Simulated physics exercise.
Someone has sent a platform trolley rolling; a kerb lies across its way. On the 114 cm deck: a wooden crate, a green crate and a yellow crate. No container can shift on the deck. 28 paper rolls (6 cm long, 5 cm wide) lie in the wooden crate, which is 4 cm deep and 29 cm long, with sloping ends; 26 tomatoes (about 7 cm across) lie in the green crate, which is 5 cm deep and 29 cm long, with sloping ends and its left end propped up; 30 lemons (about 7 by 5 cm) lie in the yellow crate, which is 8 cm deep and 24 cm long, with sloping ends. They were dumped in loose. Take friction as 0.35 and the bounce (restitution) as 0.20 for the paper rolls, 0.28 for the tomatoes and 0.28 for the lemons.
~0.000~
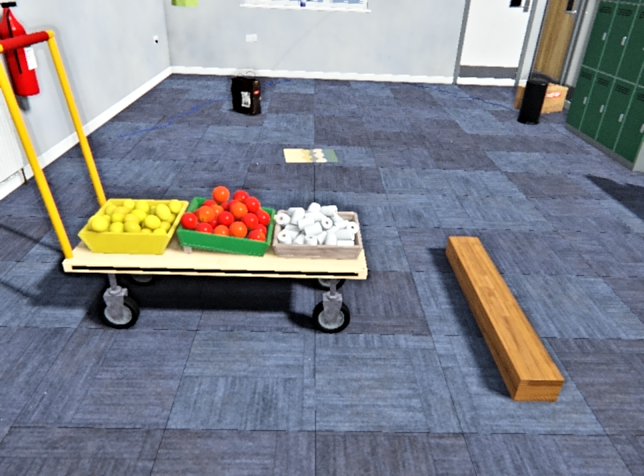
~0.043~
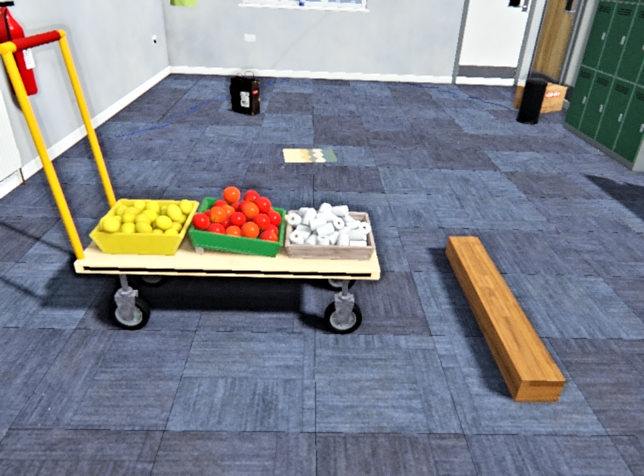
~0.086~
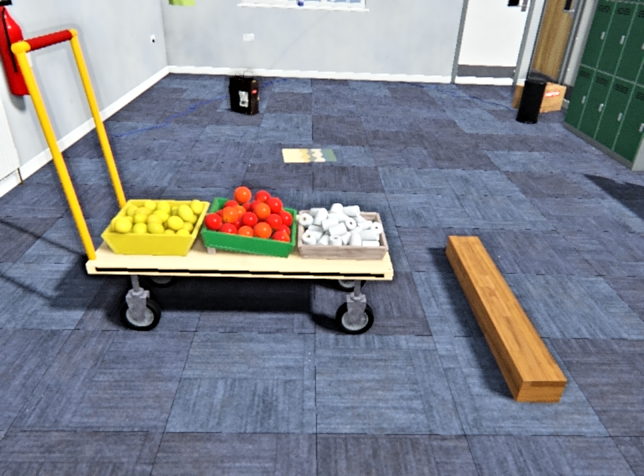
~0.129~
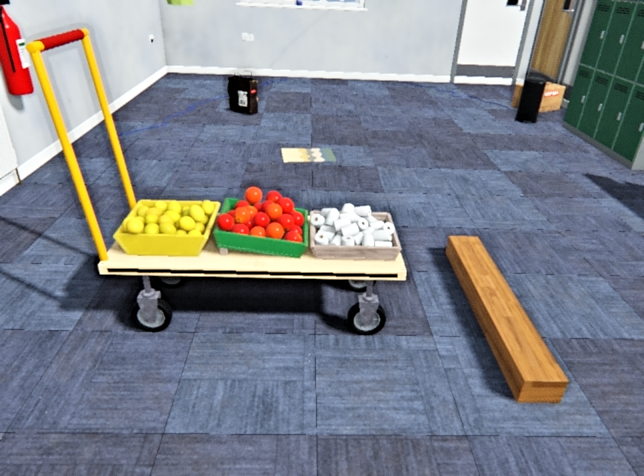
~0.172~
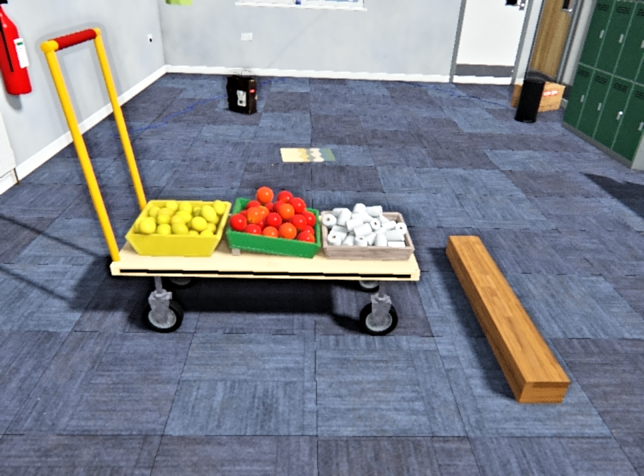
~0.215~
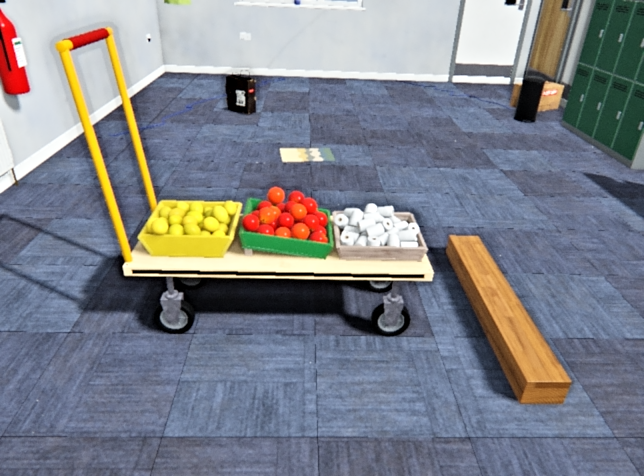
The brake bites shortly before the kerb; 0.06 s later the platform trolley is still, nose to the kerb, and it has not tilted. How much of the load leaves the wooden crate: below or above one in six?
It sheds under a sixth of them.
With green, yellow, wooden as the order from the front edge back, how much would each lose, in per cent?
Then wooden crate 0, green crate 20, yellow crate 0 per cent.
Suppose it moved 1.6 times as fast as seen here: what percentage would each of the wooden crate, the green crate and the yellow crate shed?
Then wooden crate 20, green crate 30, yellow crate 10 per cent.
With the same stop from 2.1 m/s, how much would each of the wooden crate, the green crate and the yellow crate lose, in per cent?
In that case wooden crate 40, green crate 40, yellow crate 10 per cent.
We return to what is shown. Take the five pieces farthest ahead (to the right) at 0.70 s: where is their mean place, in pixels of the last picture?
Near (493, 230).
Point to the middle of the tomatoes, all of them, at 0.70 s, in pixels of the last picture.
At about (387, 226).
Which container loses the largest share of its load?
The green crate.
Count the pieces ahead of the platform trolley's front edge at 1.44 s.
Some 1 pieces.
After 0.48 s, the brake bites.
After 0.58 s, wooden crate 28 in, 0 out, green crate 24 in, 2 out and yellow crate 30 in, 0 out.
After 0.70 s, wooden crate 28 in, 0 out, green crate 23 in, 3 out and yellow crate 29 in, 1 out.
After 0.93 s, wooden crate 26 in, 2 out, green crate 20 in, 6 out and yellow crate 29 in, 1 out.
Final count (at 1.44 s), wooden crate 26 in, 2 out, green crate 20 in, 6 out and yellow crate 29 in, 1 out. Asked share, 2 of 28, 7 per cent.
